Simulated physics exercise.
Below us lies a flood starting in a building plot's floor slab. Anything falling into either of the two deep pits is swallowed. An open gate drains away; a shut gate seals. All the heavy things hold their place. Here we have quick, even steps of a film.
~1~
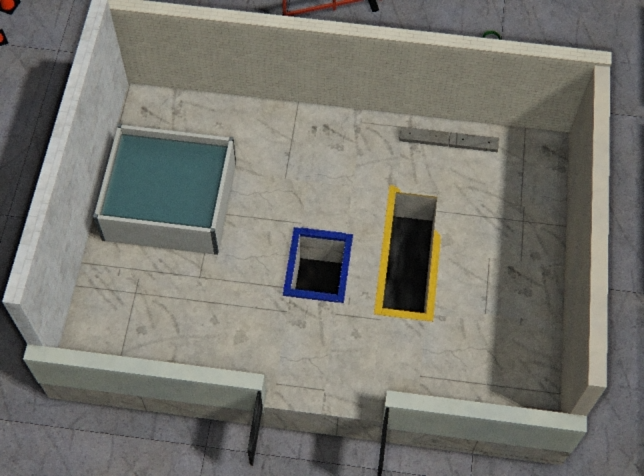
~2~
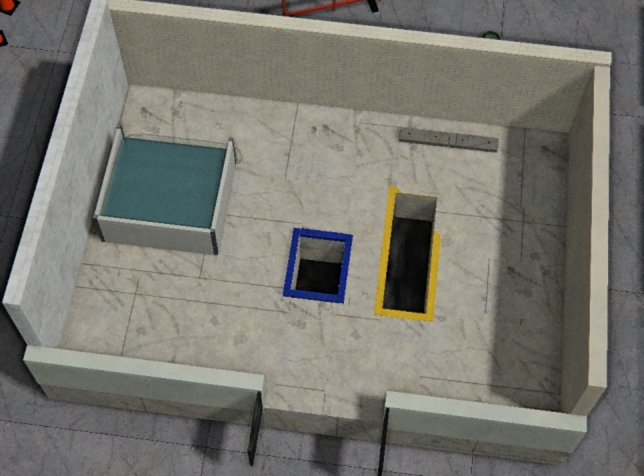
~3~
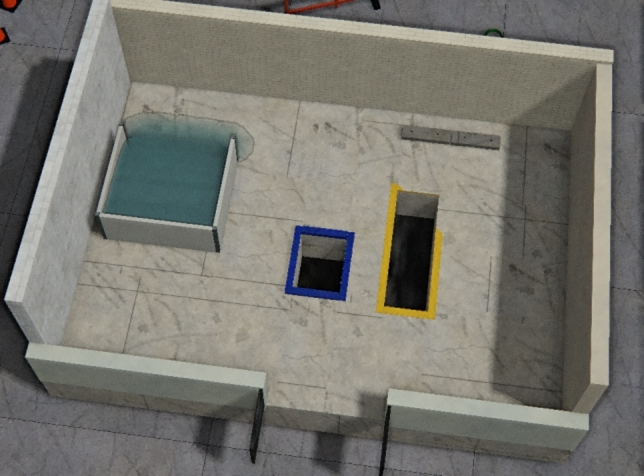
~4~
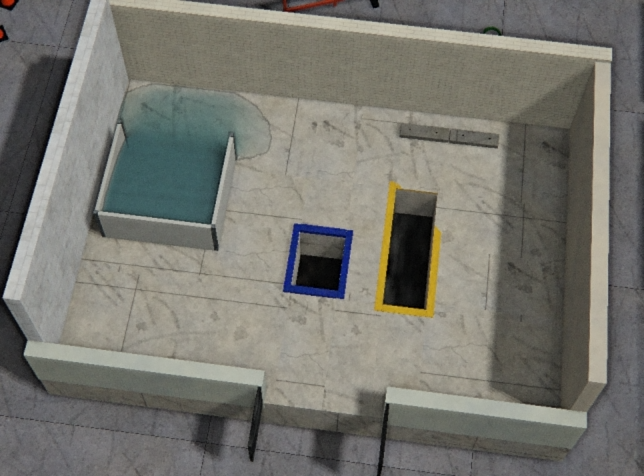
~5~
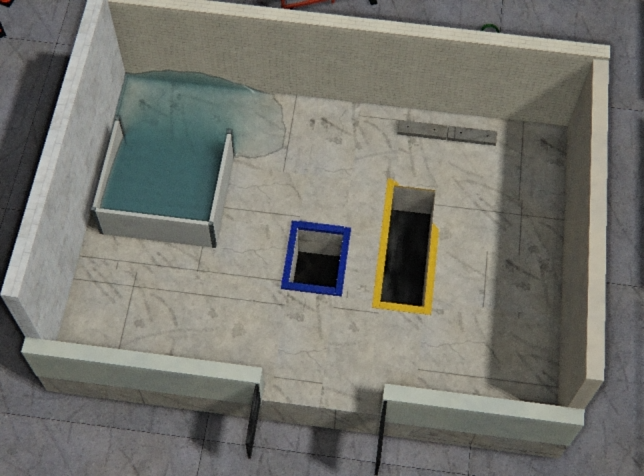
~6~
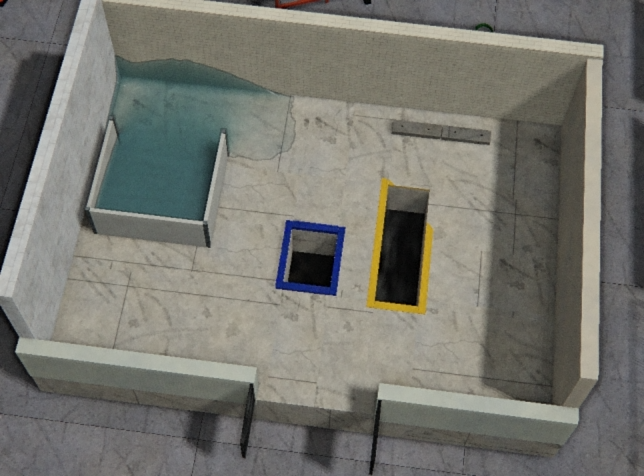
Walled building plot with a stone floor, still water in a tank pouring out its far side and spreading rightward along the back wall.
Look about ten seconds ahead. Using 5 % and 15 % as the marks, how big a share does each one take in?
Result: The gate is a minor outlet here - below five per cent; the yellow pit is a major outlet here - beyond fifteen per cent; the blue pit is a minor outlet here - below five per cent.
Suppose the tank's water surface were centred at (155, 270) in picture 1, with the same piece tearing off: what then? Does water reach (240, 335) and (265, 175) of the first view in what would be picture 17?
Taking the two spots in the order asked: The first is left untouched and the second is waterlogged.
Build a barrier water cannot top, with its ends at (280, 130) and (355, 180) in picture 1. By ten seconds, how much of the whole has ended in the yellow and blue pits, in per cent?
Yellow 15 %, blue 4 %.
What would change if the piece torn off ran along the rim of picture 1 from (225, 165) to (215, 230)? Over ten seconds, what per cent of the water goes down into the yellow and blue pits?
Shares: Yellow at 20 percent, blue at 30 percent.
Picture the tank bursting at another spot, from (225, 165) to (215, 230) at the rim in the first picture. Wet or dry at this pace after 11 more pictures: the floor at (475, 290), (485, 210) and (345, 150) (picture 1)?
Well, the first is missed by the spill, the next missed by the spill, the last hit by the spill.
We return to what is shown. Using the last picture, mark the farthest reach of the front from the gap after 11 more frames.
I'd say at around (478, 122).
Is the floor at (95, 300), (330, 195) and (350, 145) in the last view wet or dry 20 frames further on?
Soaked, soaked, soaked.
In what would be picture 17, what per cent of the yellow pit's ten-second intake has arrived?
My estimate is close to 0 per cent.
A moment on, water covers 15 % of the floor; the gate 0 %, the yellow pit 0 %, the blue pit 0 %.
Next, water covers 25 % of the floor; the gate 0 %, the yellow pit 0 %, the blue pit 0 %.
Then, water covers 50 % of the floor; the gate 0 %, the yellow pit 6 %, the blue pit 0 %.
Later, water covers 75 % of the floor; the gate 0 %, the yellow pit 15 %, the blue pit 1 %.
In the end, water covers 90 % of the floor; the gate 2 %, the yellow pit 26 %, the blue pit 1 %.
